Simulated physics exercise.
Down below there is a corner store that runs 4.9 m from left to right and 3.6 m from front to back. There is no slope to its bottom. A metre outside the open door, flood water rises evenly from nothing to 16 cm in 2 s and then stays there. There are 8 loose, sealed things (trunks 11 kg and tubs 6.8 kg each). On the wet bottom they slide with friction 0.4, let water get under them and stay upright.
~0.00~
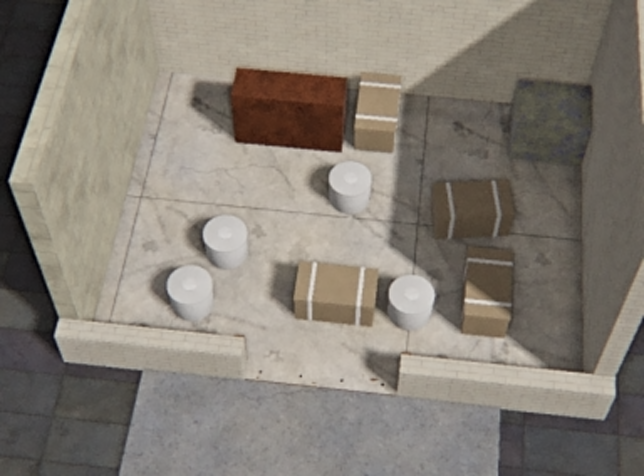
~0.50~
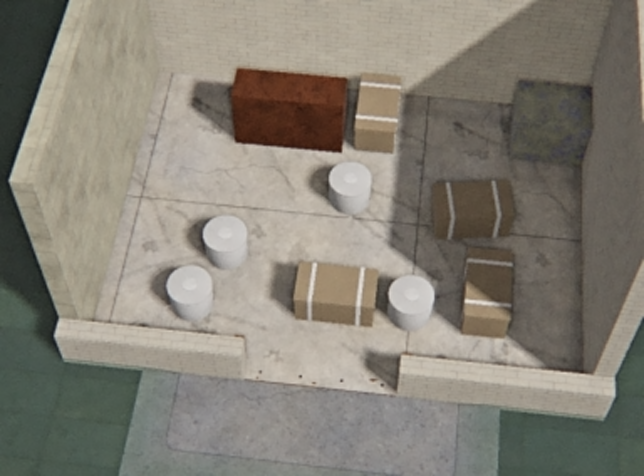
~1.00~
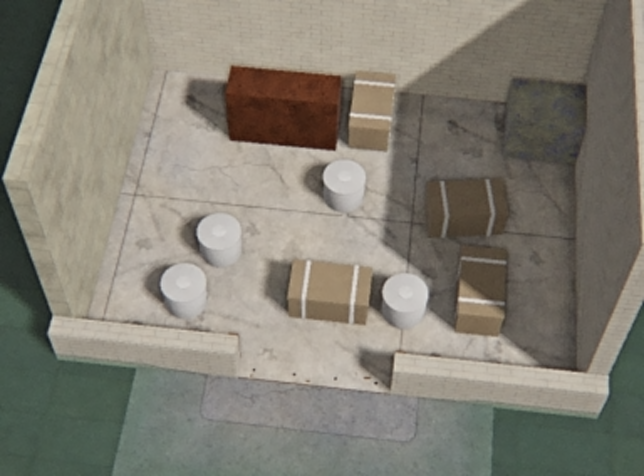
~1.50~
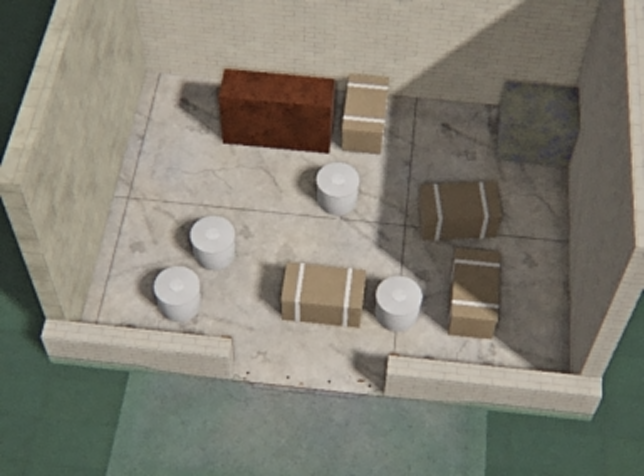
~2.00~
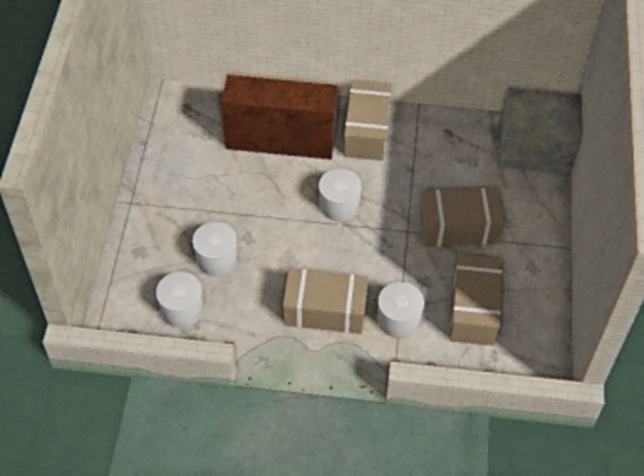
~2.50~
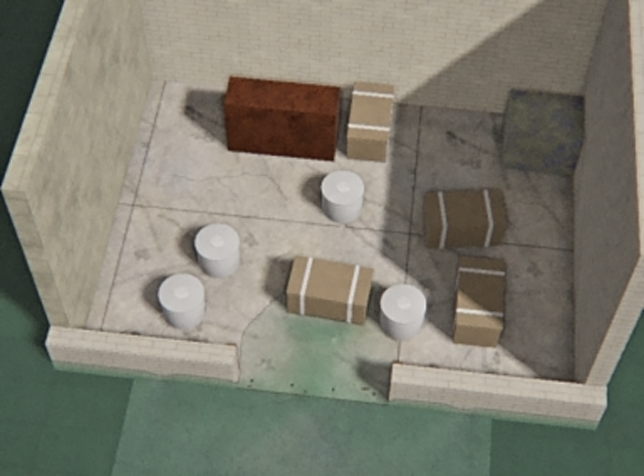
A walled room with boxes, white tubs and a reddish-brown block sat still as greenish water spread over the ground outside, then crept in through the front opening and slightly shifted the nearest box.
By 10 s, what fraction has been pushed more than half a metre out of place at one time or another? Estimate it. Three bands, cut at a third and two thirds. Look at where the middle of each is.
The result will fall in the middle range, a third to two thirds.
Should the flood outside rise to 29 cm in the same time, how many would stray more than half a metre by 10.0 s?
With that change, 7 of them.
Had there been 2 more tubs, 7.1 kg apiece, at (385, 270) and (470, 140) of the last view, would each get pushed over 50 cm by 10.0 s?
Note: Item 1 above threshold; item 2 below threshold.
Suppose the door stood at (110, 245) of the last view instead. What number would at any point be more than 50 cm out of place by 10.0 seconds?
In that case the number is 7.
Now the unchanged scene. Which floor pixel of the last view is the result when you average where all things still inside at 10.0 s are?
Mean floor pixel: About (383, 235).
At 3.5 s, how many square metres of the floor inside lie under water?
4.5 m2.
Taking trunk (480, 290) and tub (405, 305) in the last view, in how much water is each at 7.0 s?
I'd put it at 1 cm and 3 cm respectively.
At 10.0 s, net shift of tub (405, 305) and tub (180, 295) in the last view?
First 30 cm, then 0 cm.
After 3.5 s 1 of 8 are over 50 cm from their spots; 0 afloat.
After 4.5 s 1 of 8 are over 50 cm from their spots; 1 afloat.
After 7.0 s 3 of 8 are over 50 cm from their spots; 2 afloat.
After 10.0 s 4 of 8 are over 50 cm from their spots, and 4 have been at some point; 5 afloat.
